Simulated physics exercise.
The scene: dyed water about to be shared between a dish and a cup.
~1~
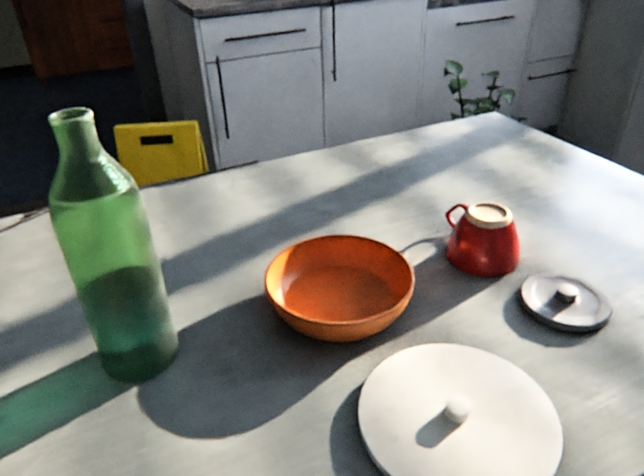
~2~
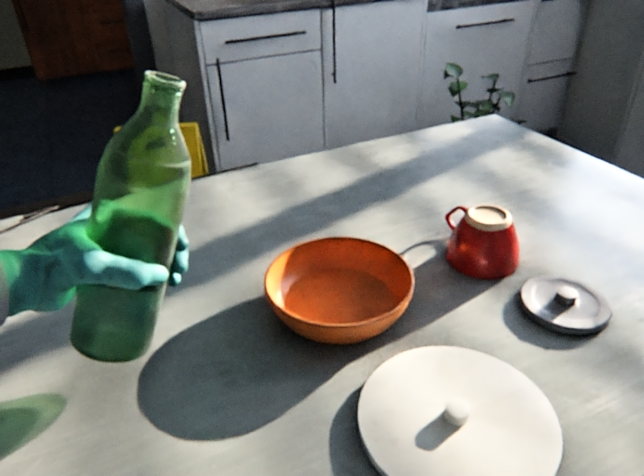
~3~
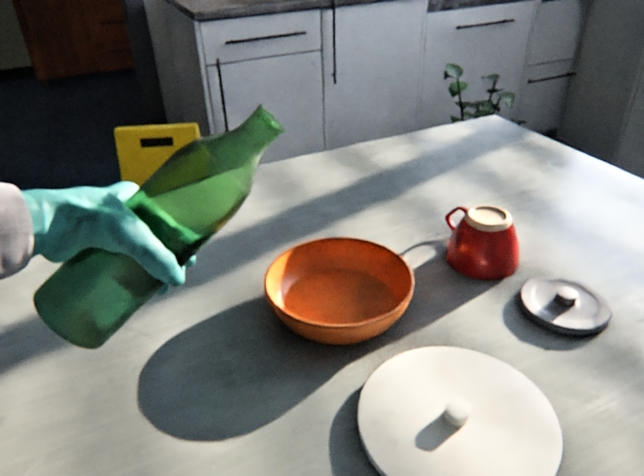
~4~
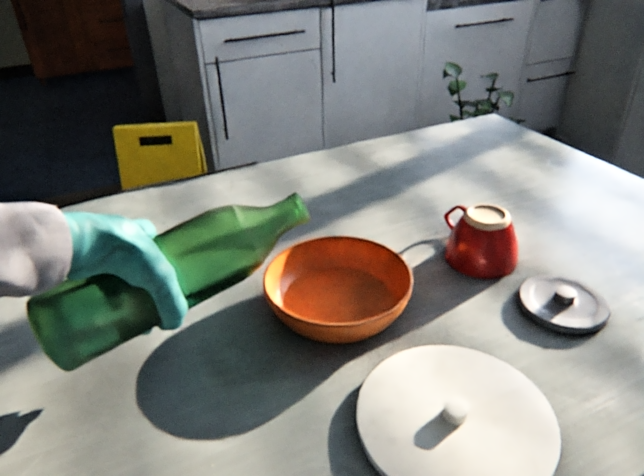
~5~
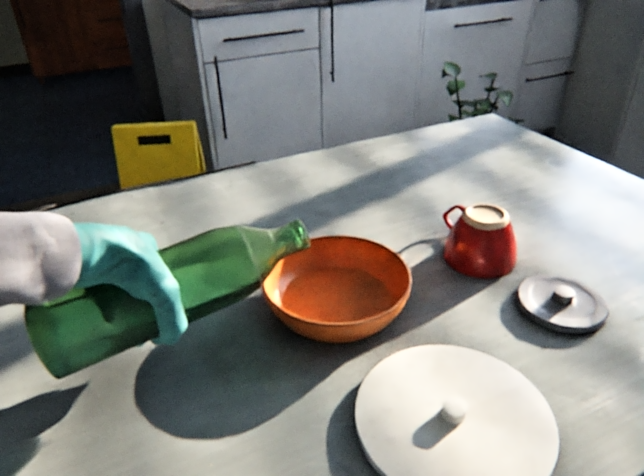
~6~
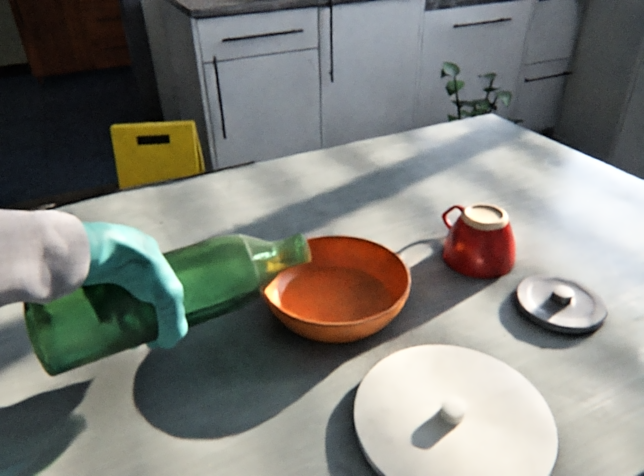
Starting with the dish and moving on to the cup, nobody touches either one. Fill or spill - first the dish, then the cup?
Dish: Fill, cup: Spill.
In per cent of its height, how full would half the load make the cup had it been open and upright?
Level: Approx. 75 % of height.
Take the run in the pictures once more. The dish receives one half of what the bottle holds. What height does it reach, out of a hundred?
The level sits near 30 per cent of the height.
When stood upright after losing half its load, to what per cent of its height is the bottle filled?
Some 15 per cent, I reckon.
Shortly, the dyed water goes into the dish.
Then, it runs off the upturned base of the cup.
At the finish, the dish has its share inside; the cup is empty, in a puddle.
